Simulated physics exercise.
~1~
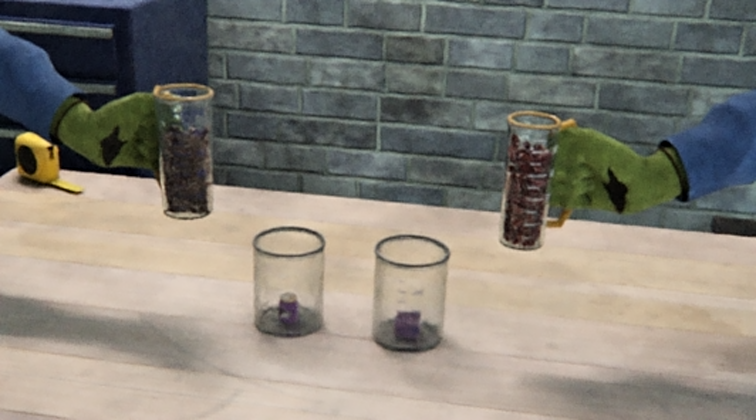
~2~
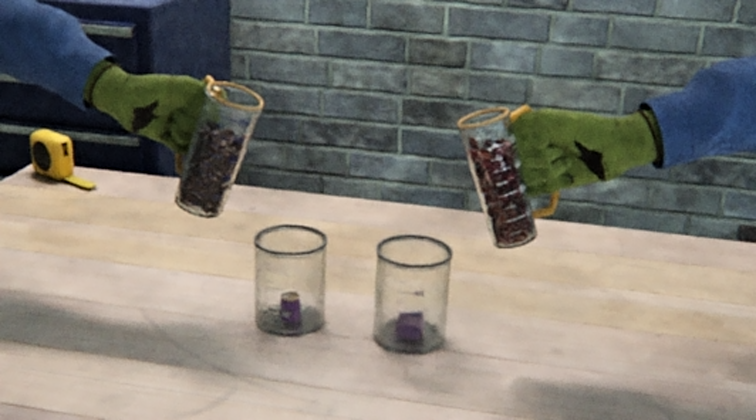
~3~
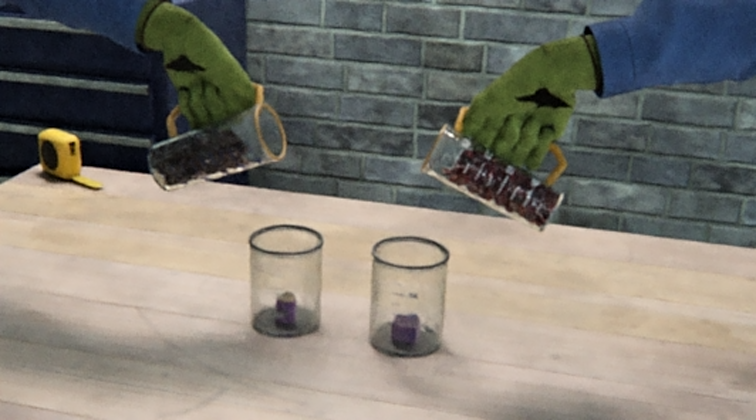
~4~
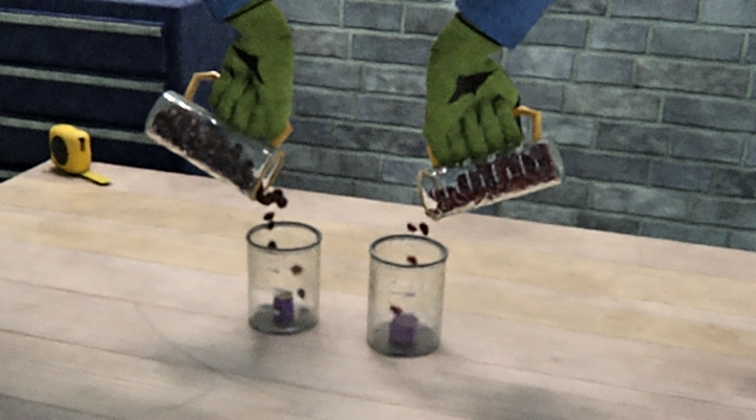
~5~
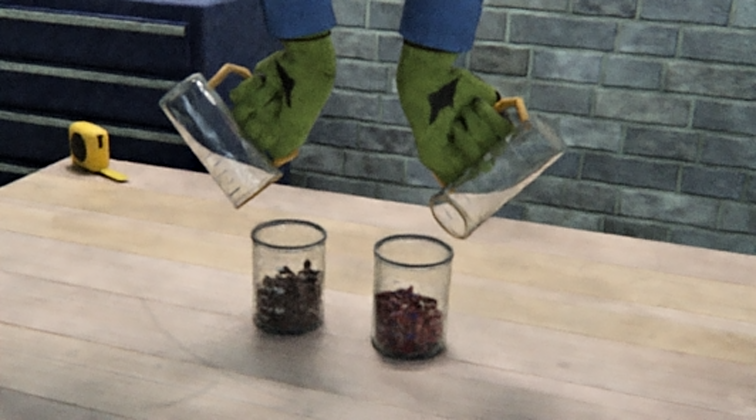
The clip opens on a pale wooden bench where two clear beakers each hold a small purple object, while green-gloved hands hold a taller clear cup of dark, loose pieces on either side. The hands bring the cups inward and begin to tilt them. They tip the cups onto their sides above the beakers, with the contents still inside. Then the first dark pieces tumble out, a few dropping into each beaker around the purple objects. Finally both cups are tipped steeply and empty, and the dark pieces lie heaped in the beakers, hiding both objects, with none spilled beside them.
